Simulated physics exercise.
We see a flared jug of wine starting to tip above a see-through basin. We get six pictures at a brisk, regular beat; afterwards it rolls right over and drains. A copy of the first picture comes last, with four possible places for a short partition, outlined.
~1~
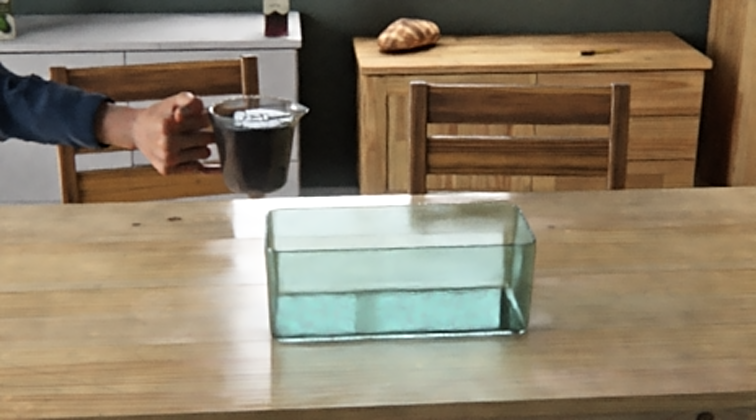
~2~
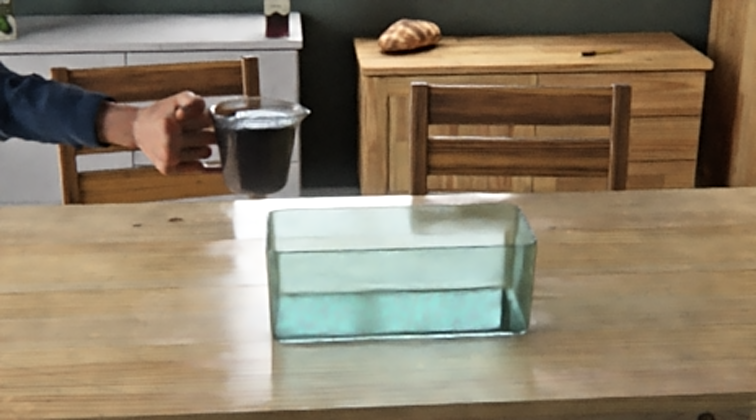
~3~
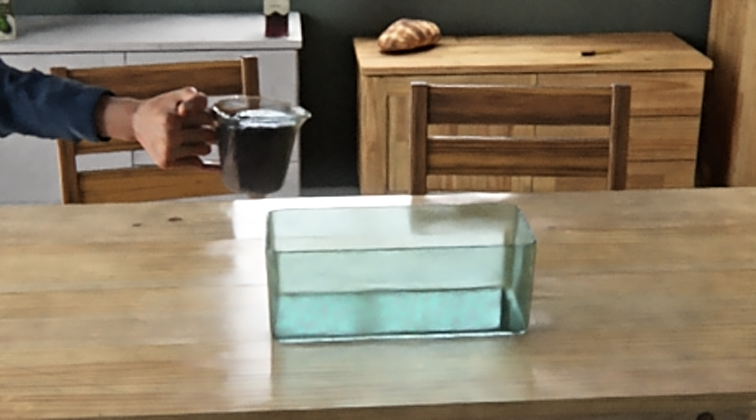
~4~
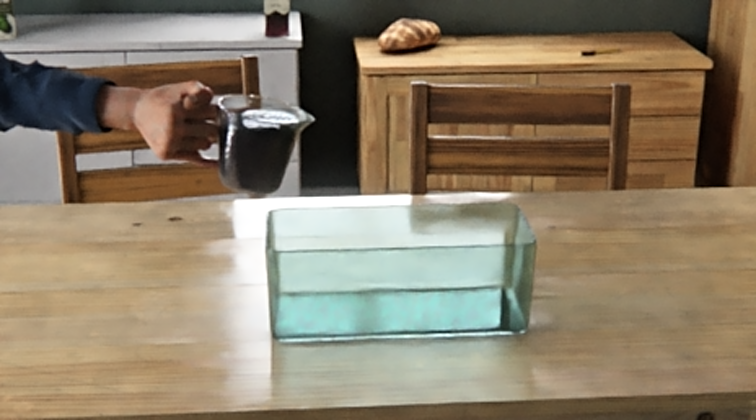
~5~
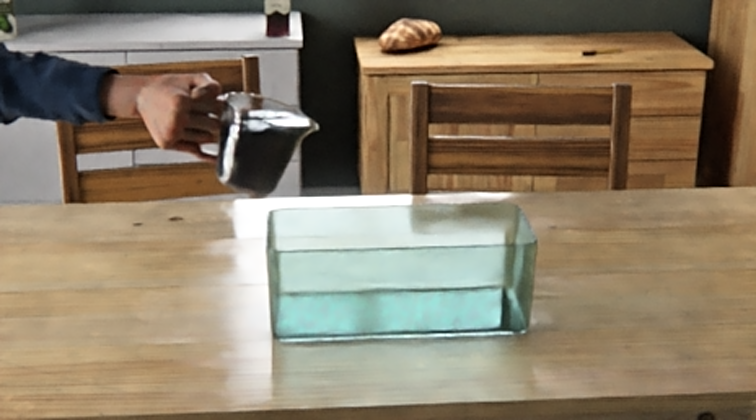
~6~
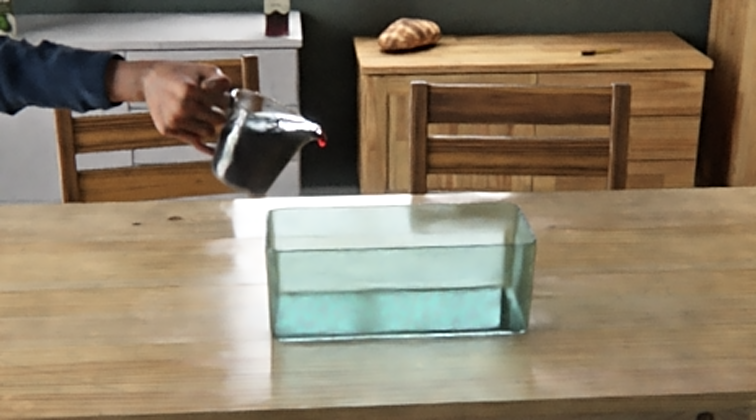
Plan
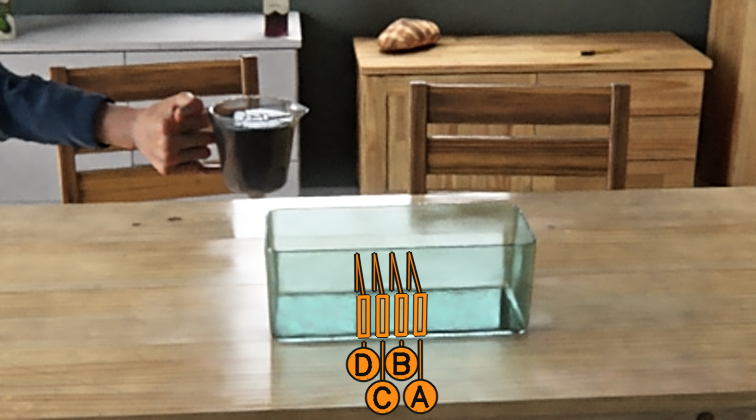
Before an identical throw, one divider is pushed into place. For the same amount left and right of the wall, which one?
D beats the others.
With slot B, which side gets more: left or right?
More ends on the left.
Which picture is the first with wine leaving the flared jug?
In picture 6.
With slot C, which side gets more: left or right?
The left side.
In orange, A at (420, 340); B at (401, 341); C at (382, 341); D at (364, 342).
If A is chosen, about 97 % ends left of the wall and 2 % right of it.
If B is chosen, about 96 % ends left of the wall and 3 % right of it.
If C is chosen, about 91 % ends left of the wall and 7 % right of it.
If D is chosen, about 54 % ends left of the wall and 45 % right of it.
